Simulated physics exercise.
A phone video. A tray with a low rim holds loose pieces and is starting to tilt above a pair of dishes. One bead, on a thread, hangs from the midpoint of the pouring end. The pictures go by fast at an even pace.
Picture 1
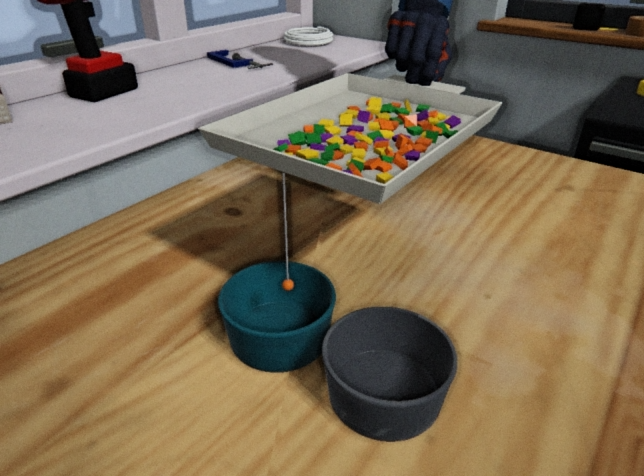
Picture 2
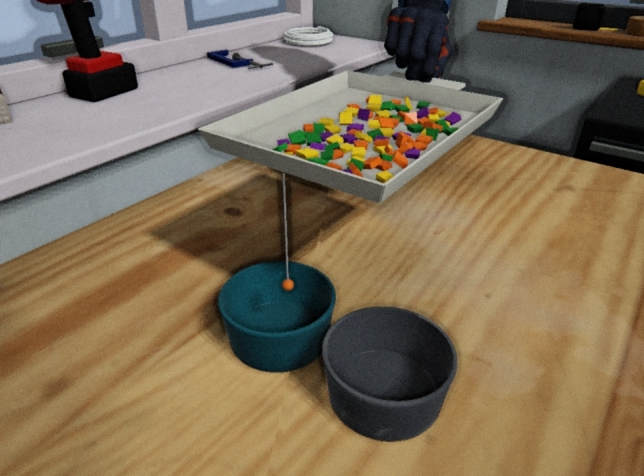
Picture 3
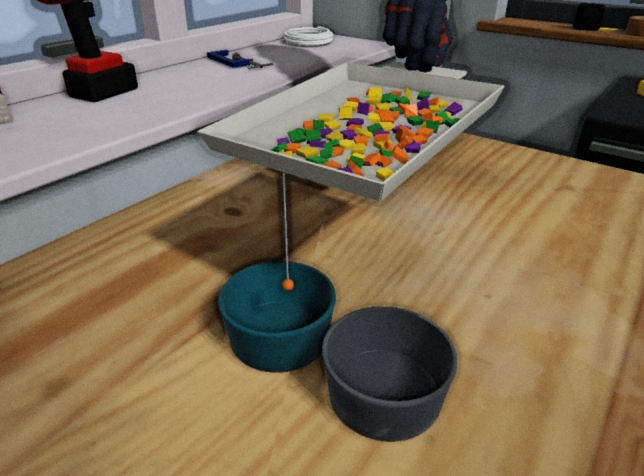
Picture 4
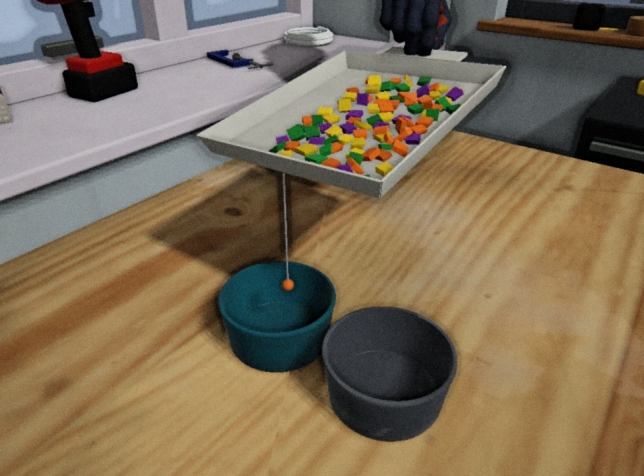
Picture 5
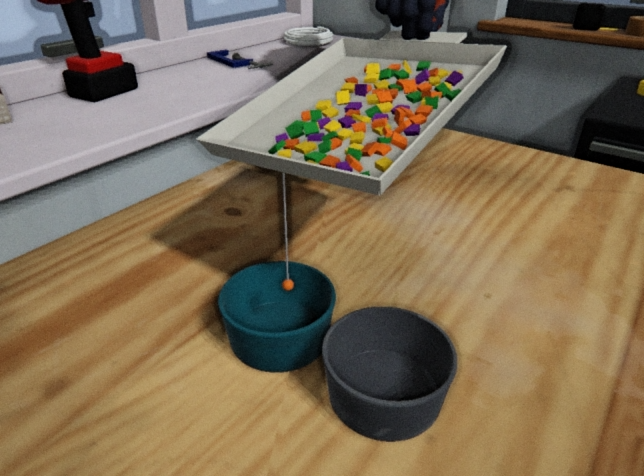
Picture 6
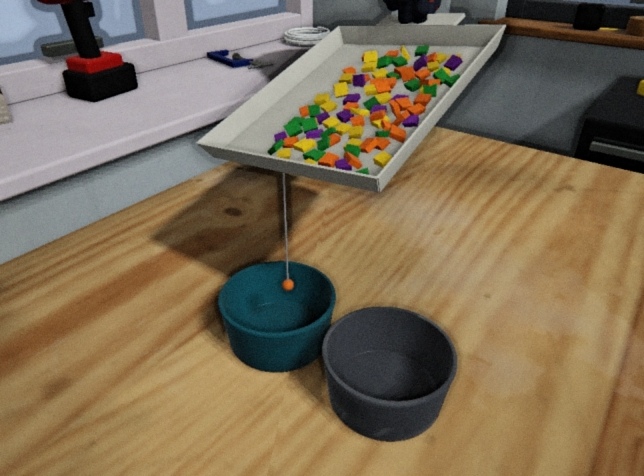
A gloved hand raised the far end of a pale tray of colorful tiles, tilting it steadily toward its left front corner, while an orange bead hung still over the teal dish beside a gray one.
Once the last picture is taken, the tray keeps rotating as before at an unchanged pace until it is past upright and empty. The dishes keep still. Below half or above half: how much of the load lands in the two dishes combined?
In the end the dishes save the lesser share of it.
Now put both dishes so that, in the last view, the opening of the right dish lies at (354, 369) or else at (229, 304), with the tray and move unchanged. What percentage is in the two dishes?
Roughly 50 % and 70 %.
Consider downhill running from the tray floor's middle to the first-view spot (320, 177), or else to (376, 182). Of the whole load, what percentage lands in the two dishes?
Shares, approx.: 60 %, then 90 %.
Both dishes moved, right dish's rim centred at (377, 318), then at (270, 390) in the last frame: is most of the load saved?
At the first place the smaller part, at the second not half.
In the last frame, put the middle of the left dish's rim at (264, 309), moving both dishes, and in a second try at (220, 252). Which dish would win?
Result, try one: The dish further left; try two: The dish further left.
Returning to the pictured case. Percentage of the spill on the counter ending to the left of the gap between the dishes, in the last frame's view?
Estimate: Near 100 per cent.
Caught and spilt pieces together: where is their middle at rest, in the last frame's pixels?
I'd say the middle ends up at about (214, 324).
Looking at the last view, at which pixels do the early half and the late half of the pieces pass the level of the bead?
(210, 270), then (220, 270).
Soon after the last picture, tray tipped steeply; nearly all on the tray; a stray few in the air.
A little later, tray tipped past a quarter turn; a small part on the tray; about a quarter in the left dish; about half outside both; about a quarter in the air.
Later still, tray tipped past a quarter turn; about a quarter in the left dish; about two thirds outside both.
At rest, tray tipped past a quarter turn; none in the right dish; about a quarter in the left dish; about two thirds outside both.
